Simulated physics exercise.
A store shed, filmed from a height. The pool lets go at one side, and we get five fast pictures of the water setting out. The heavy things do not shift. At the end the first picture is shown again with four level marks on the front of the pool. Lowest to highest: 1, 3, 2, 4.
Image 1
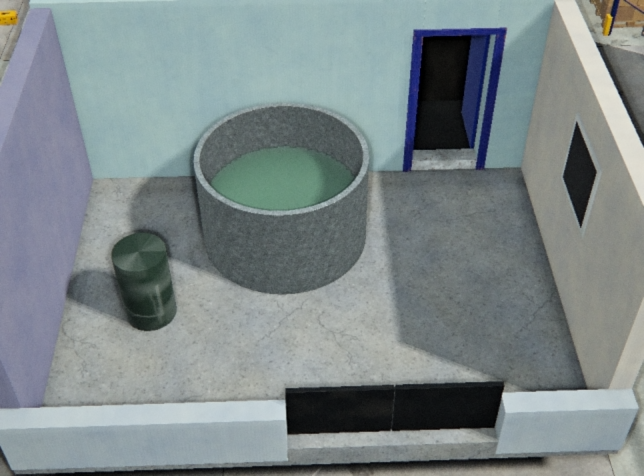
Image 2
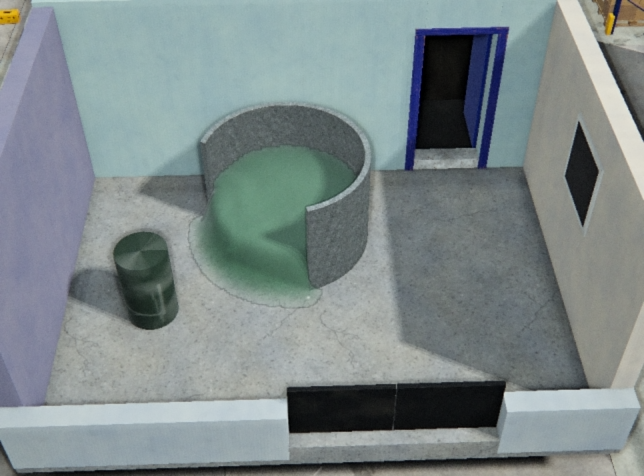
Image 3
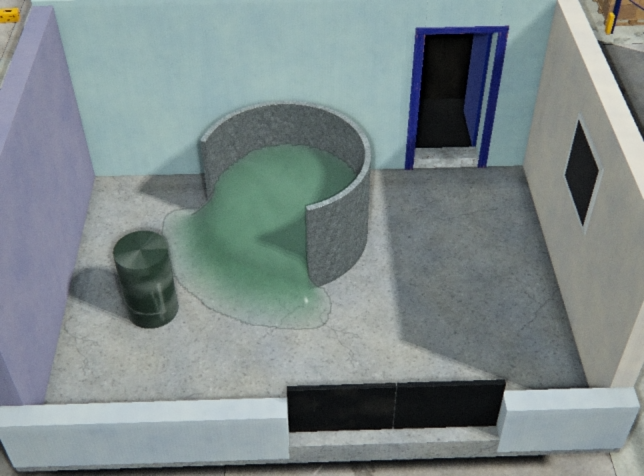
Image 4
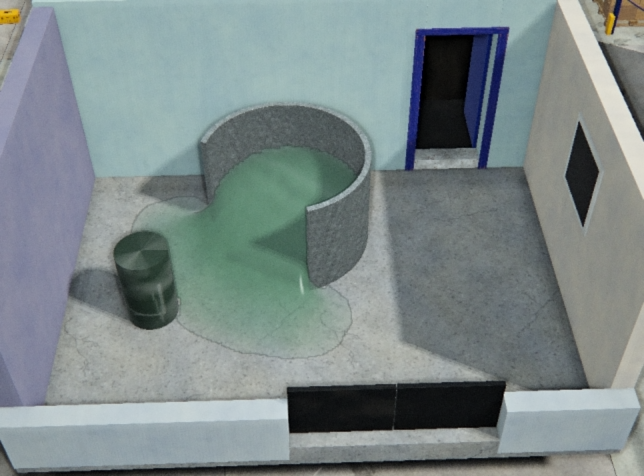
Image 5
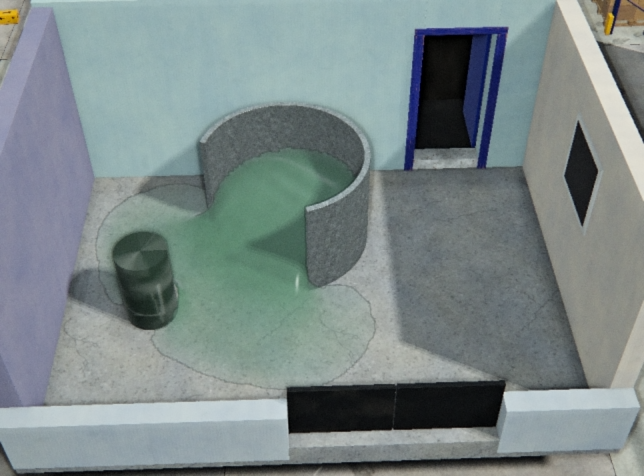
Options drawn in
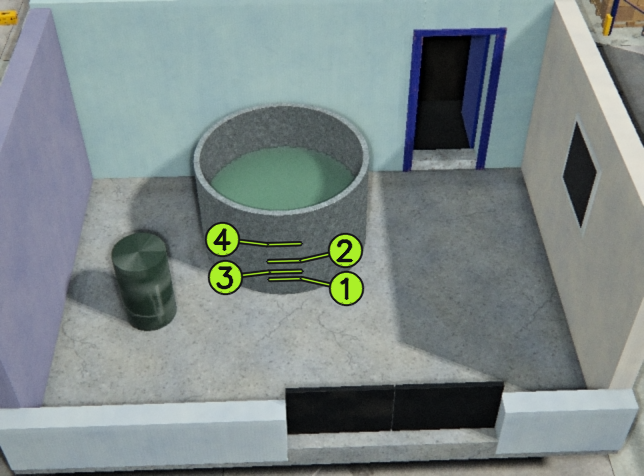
A round grey pool's front-left wall disappears and green water spreads across the floor around a dark barrel.
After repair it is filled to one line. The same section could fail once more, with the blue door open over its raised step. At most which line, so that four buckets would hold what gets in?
Line 4.
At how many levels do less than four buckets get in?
All of the four.
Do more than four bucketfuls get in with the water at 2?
No, not at all.
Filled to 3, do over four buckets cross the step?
No, not at all.
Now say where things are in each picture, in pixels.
Water in the pool at rest, its middle at (283, 194); foot of the blue doorway at (443, 169); shut gate at (394, 393).
Water covers 3 % of the ground and shows as far out as (313, 298).
Water covers 7 % of the ground and shows as far out as (319, 320).
Water covers 15 % of the ground and shows as far out as (330, 327).
Water covers 25 % of the ground and shows as far out as (347, 357).
On the marked copy, 1 at (285, 279); 2 at (284, 261); 3 at (285, 271); 4 at (283, 244); from the bottom up 1, 3, 2, 4.
With 1, nothing gets over.
With 2, nothing gets over.
With 3, nothing gets over.
With 4, a bucket or two gets in.
